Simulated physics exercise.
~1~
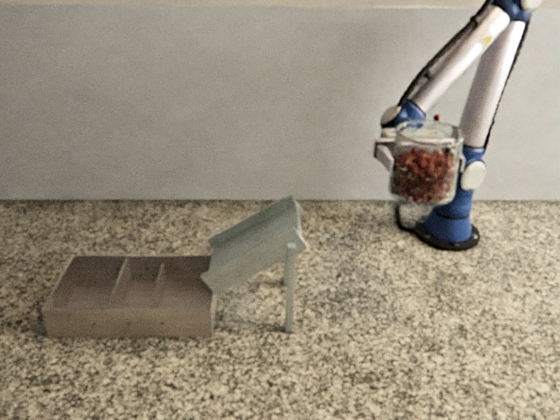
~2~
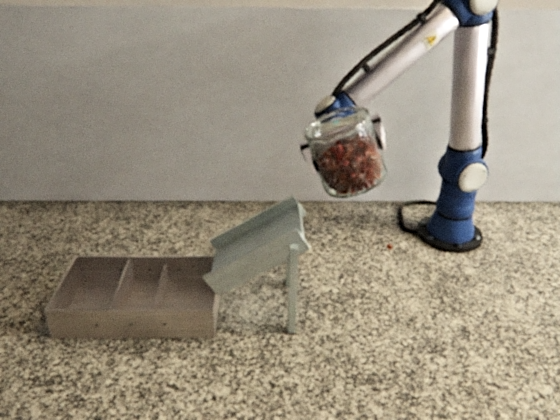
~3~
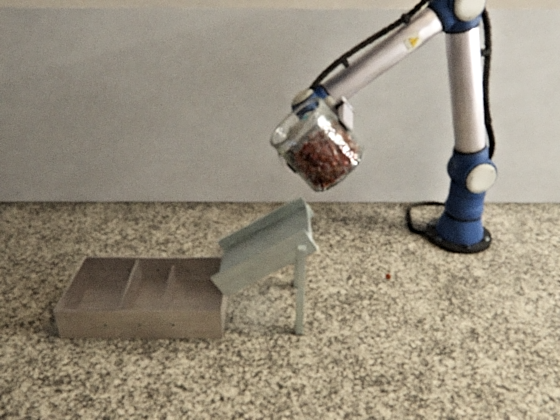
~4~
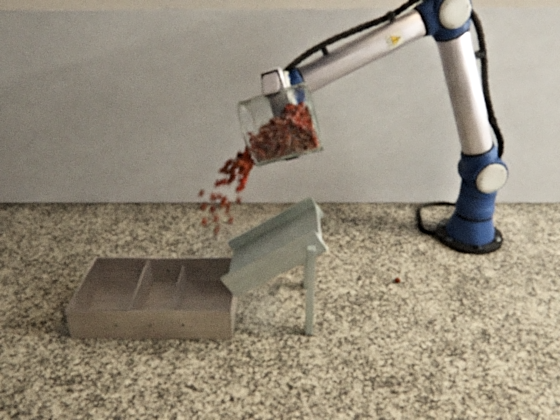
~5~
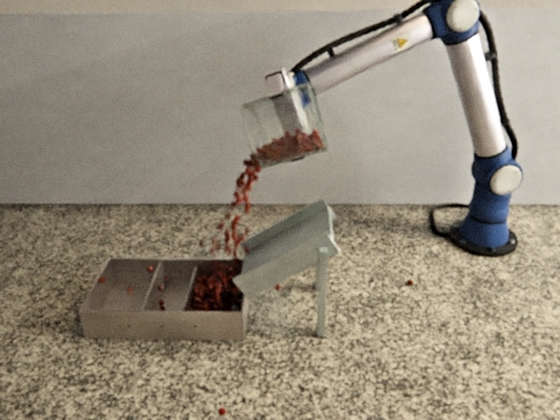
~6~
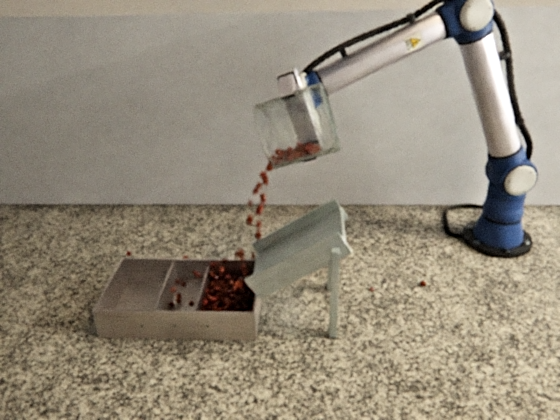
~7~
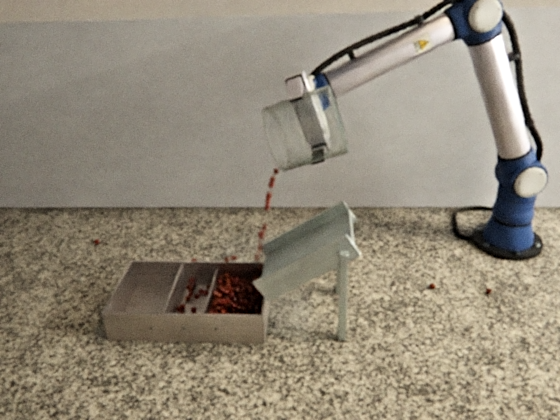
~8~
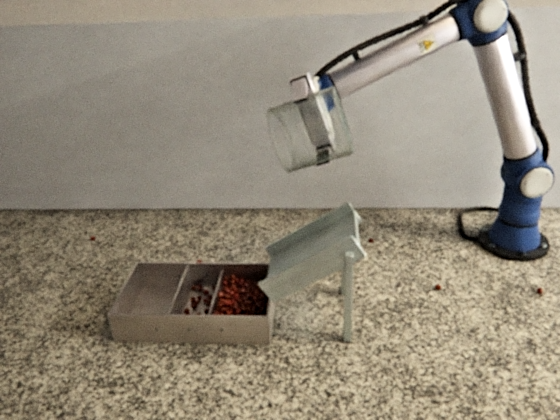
The clip shows a blue and white robot arm carrying a clear beaker of small red beads leftward and tipping it above a sloped chute and divided box. The beads stream down until the beaker empties, mostly filling the box's right section, with some in the middle and a few scattered outside.
